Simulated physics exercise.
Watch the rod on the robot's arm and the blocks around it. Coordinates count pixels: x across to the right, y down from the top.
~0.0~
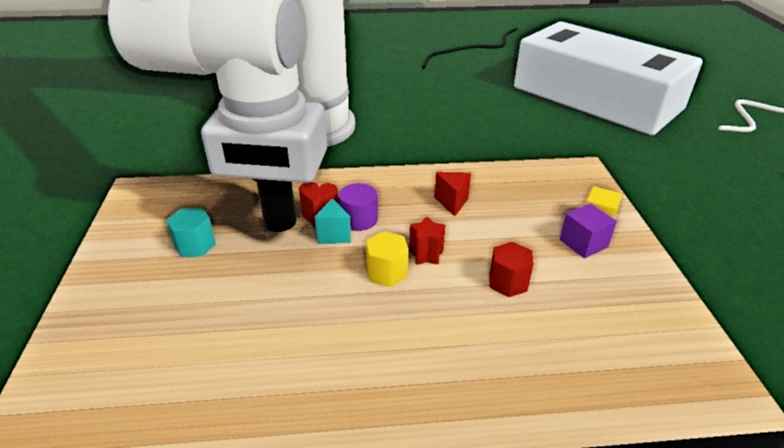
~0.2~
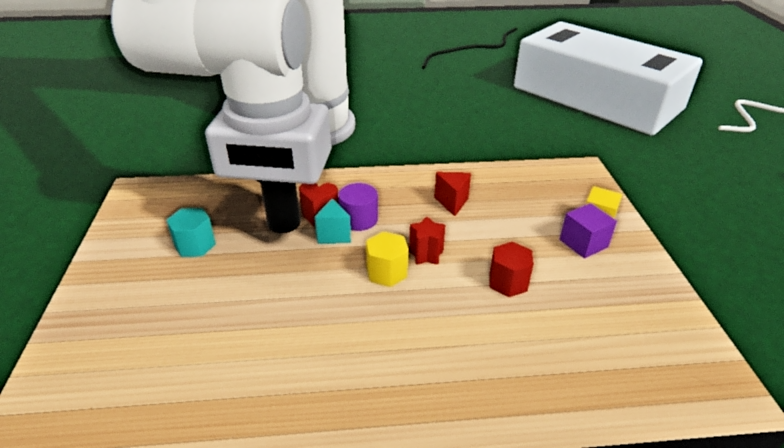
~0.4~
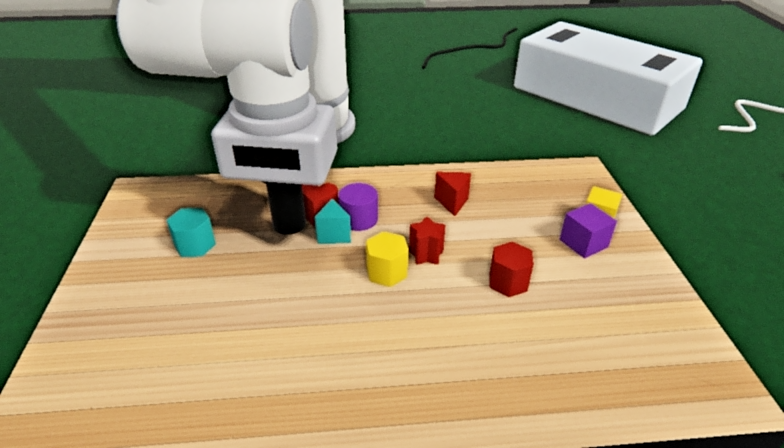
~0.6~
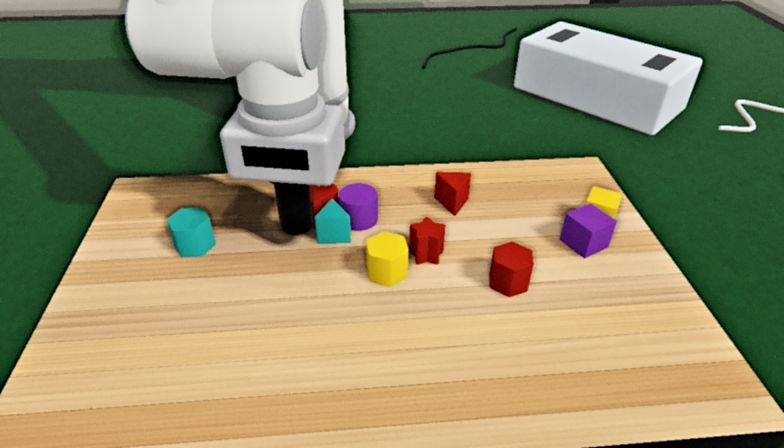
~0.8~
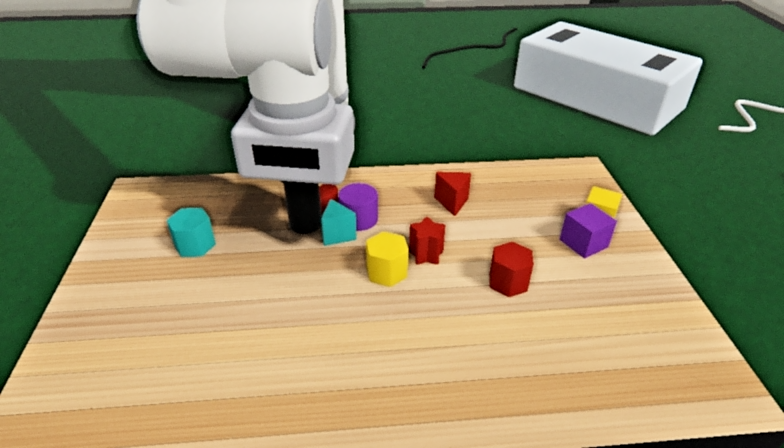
The video shows a robot arm moving its black rod slowly rightward over a wooden table of coloured blocks, passing in front of a red heart-shaped block and then nudging a turquoise three-sided block slightly to the right.
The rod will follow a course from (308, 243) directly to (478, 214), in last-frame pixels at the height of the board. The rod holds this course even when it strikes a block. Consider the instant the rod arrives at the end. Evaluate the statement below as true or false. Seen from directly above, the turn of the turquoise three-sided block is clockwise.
Verdict: True.
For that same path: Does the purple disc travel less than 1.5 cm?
Final answer: No.
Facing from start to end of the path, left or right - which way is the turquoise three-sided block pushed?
Facing the way the path runs, start to end, you'll find the turquoise three-sided block has shifted right.
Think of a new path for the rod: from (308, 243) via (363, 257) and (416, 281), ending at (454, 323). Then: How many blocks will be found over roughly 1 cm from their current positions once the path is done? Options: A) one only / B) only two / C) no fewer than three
B (only two)
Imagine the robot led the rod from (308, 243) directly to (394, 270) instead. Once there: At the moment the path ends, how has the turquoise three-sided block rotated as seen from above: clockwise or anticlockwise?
It makes a counterclockwise turn.
The first path, step by step. One third of the way, rod (367, 214); turquoise three-sided block (395, 204), turned 40° anticlockwise; purple disc (377, 186).
Two thirds of the way, rod (425, 205); turquoise three-sided block (452, 198); purple disc (383, 182).
At the end, rod (480, 196); red heart-shaped block unmoved; turquoise three-sided block (504, 197), turned 35° clockwise; purple disc (383, 182); red three-sided block (469, 174), turned 70° anticlockwise.
